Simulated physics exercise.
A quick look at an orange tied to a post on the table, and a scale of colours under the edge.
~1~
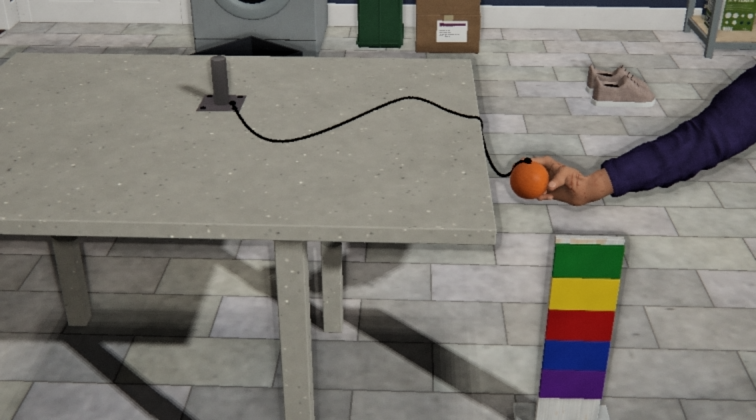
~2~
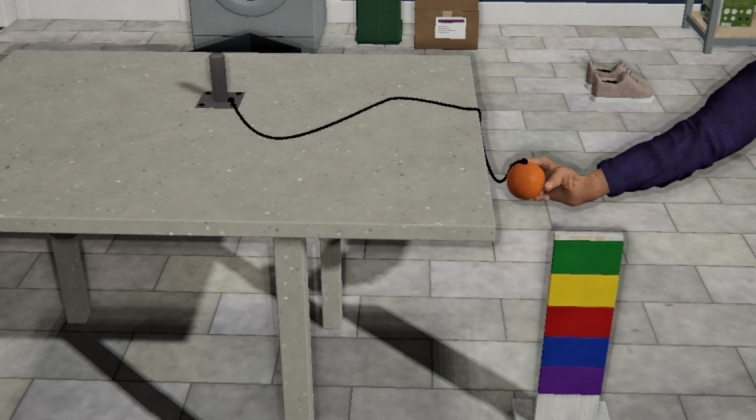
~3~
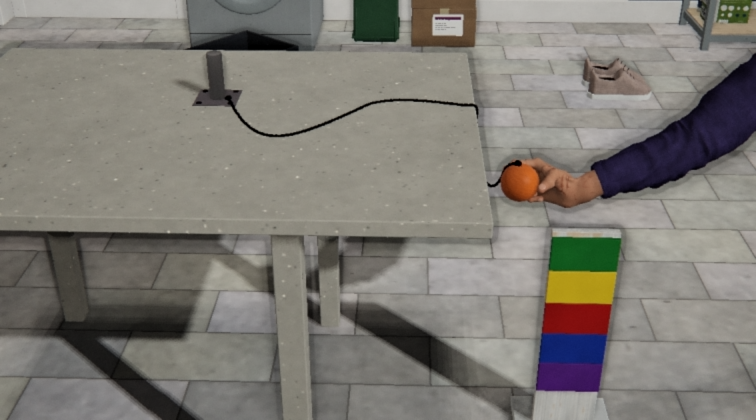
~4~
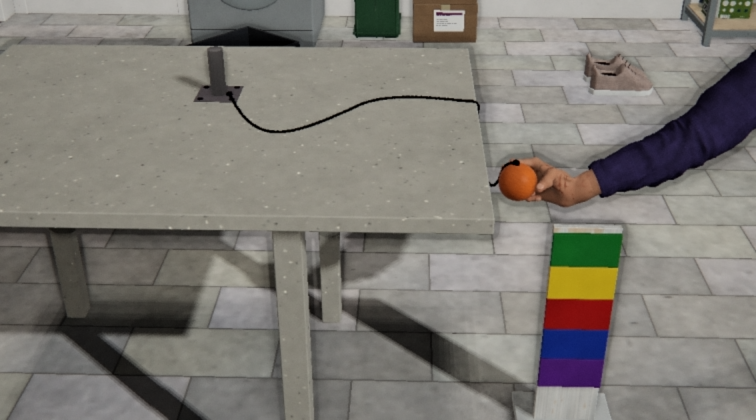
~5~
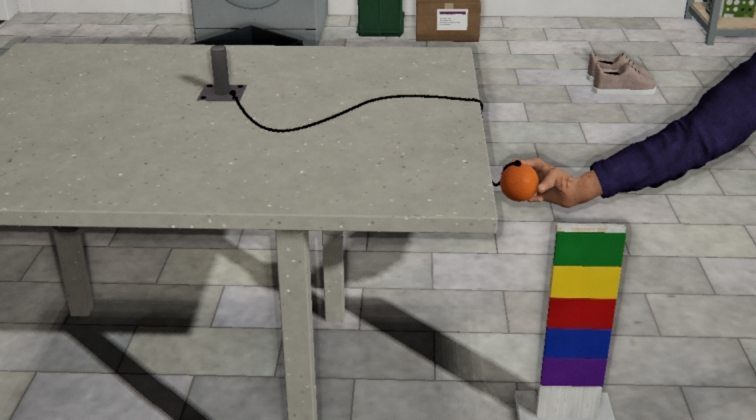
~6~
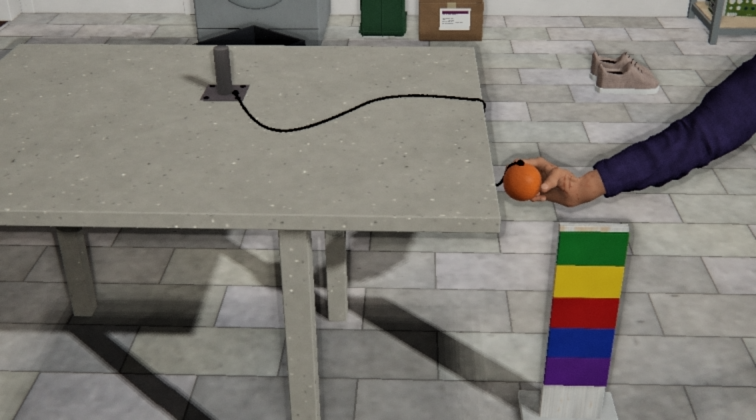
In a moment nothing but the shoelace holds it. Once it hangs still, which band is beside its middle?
At blue.
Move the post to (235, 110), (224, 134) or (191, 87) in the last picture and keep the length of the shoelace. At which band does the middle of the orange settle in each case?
One after the other, purple; purple; red.
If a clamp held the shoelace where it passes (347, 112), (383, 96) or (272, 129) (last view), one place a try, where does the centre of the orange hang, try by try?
The places are (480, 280), (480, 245) and (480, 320).
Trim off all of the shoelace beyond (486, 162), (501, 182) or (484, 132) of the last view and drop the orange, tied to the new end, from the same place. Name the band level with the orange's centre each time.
In that order: Yellow; red; green.
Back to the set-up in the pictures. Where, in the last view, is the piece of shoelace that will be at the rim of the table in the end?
That spot is around (401, 96).
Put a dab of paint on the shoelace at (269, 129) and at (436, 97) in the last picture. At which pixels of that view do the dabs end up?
At (331, 101), then (483, 156).
A little later, orange near (442, 337); level with blue.
Next, orange near (489, 324); level with blue.
When it is over, orange near (470, 330); level with blue. Its centre hangs level with the blue band.
